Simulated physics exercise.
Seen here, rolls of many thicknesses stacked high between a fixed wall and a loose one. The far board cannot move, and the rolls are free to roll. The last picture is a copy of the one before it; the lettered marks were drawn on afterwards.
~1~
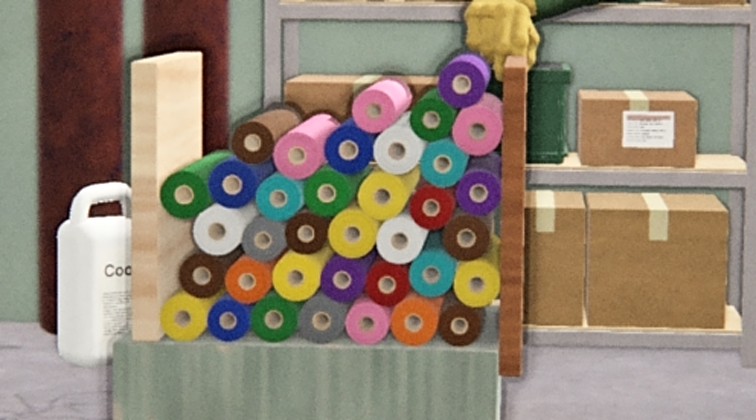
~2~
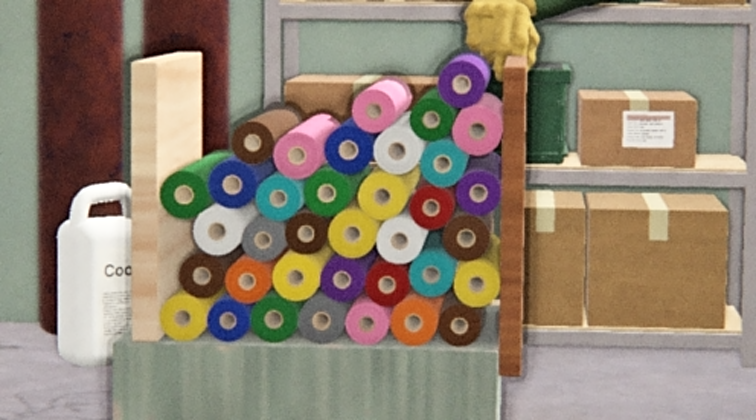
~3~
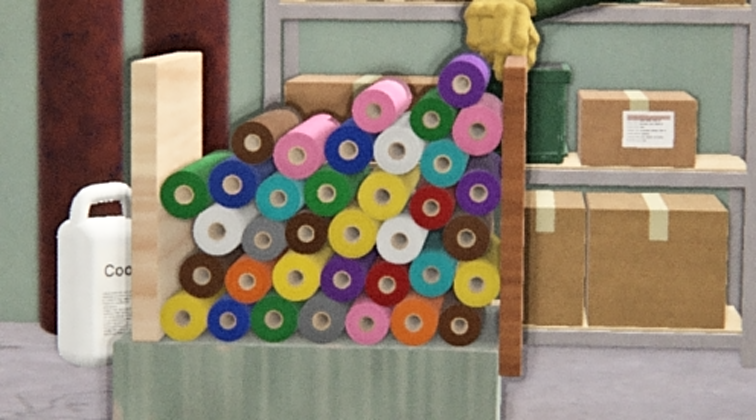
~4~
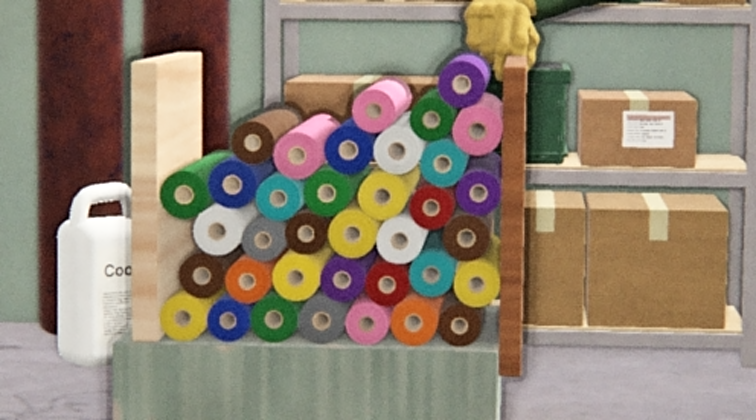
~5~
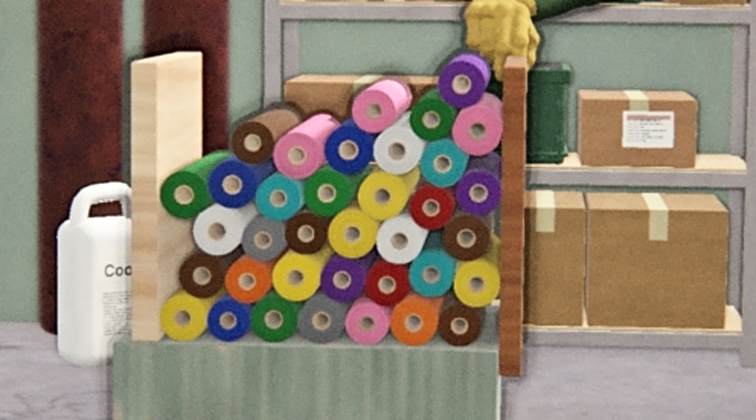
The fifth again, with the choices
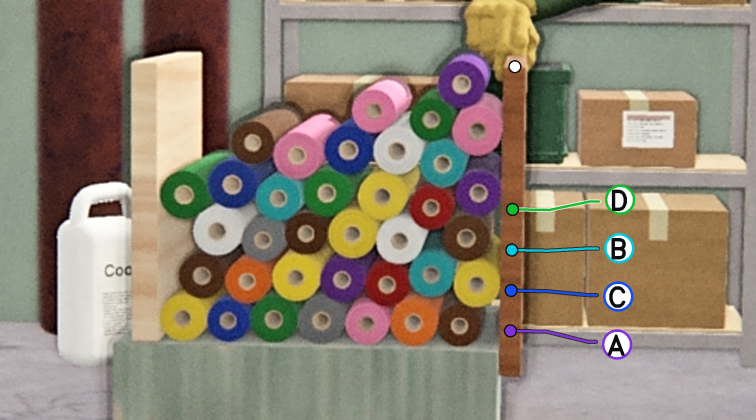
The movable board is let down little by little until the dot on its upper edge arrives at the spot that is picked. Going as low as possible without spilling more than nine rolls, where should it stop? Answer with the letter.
Lower it to C and no more.
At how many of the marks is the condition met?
The number is three.
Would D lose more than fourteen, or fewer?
At D, fewer than fourteen.
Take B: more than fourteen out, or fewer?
It loses fewer than fourteen.
On the marked copy, A at (511, 331); B at (512, 250); C at (511, 290); D at (513, 210); the white dot at (515, 67).
Taking C. A third of the way, top of the board (502, 163).
Two thirds of the way, top of the board (500, 273).
When it is over, top of the board (500, 289), about five out over the board.
As for the rest, A ten out over the board; B about five out over the board; D two out over the board.
